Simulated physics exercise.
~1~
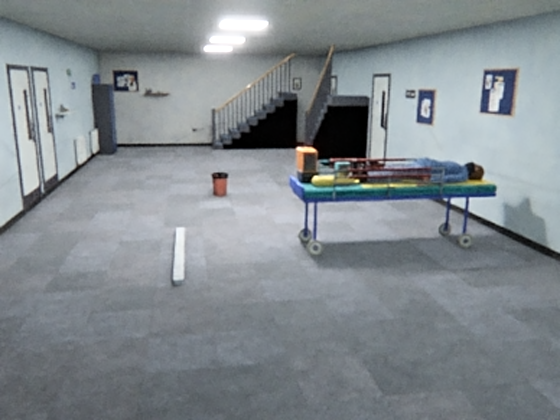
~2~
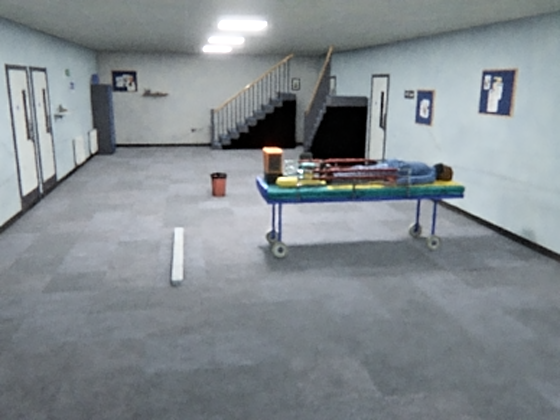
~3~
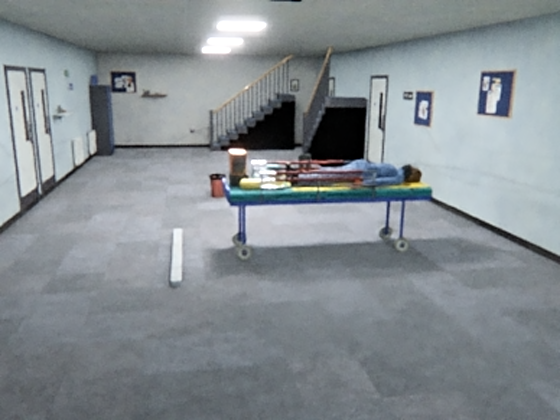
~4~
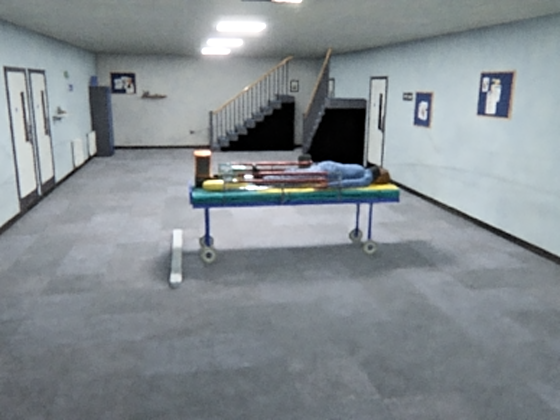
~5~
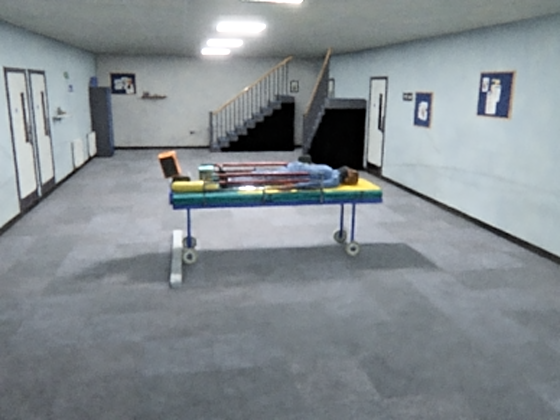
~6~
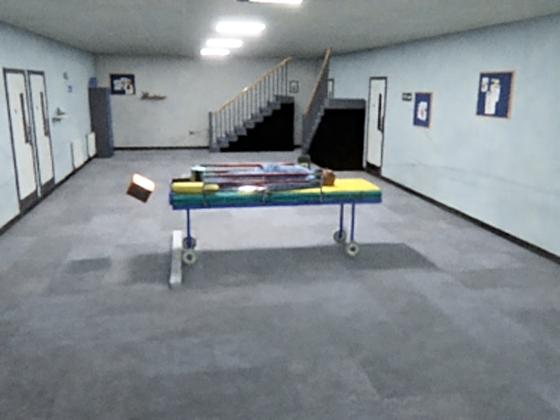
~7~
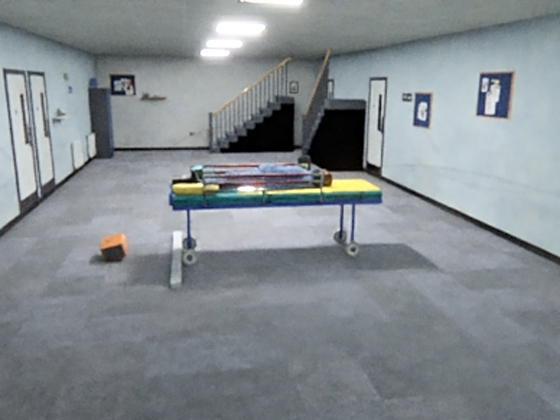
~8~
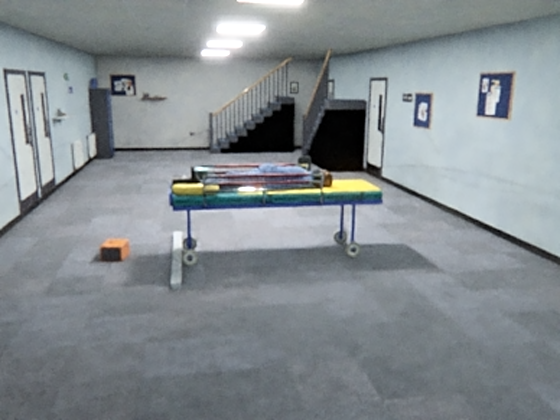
Wheeled stretcher carrying a person rolling left across a room and stopping at a sill, an orange monitor toppling to the floor.
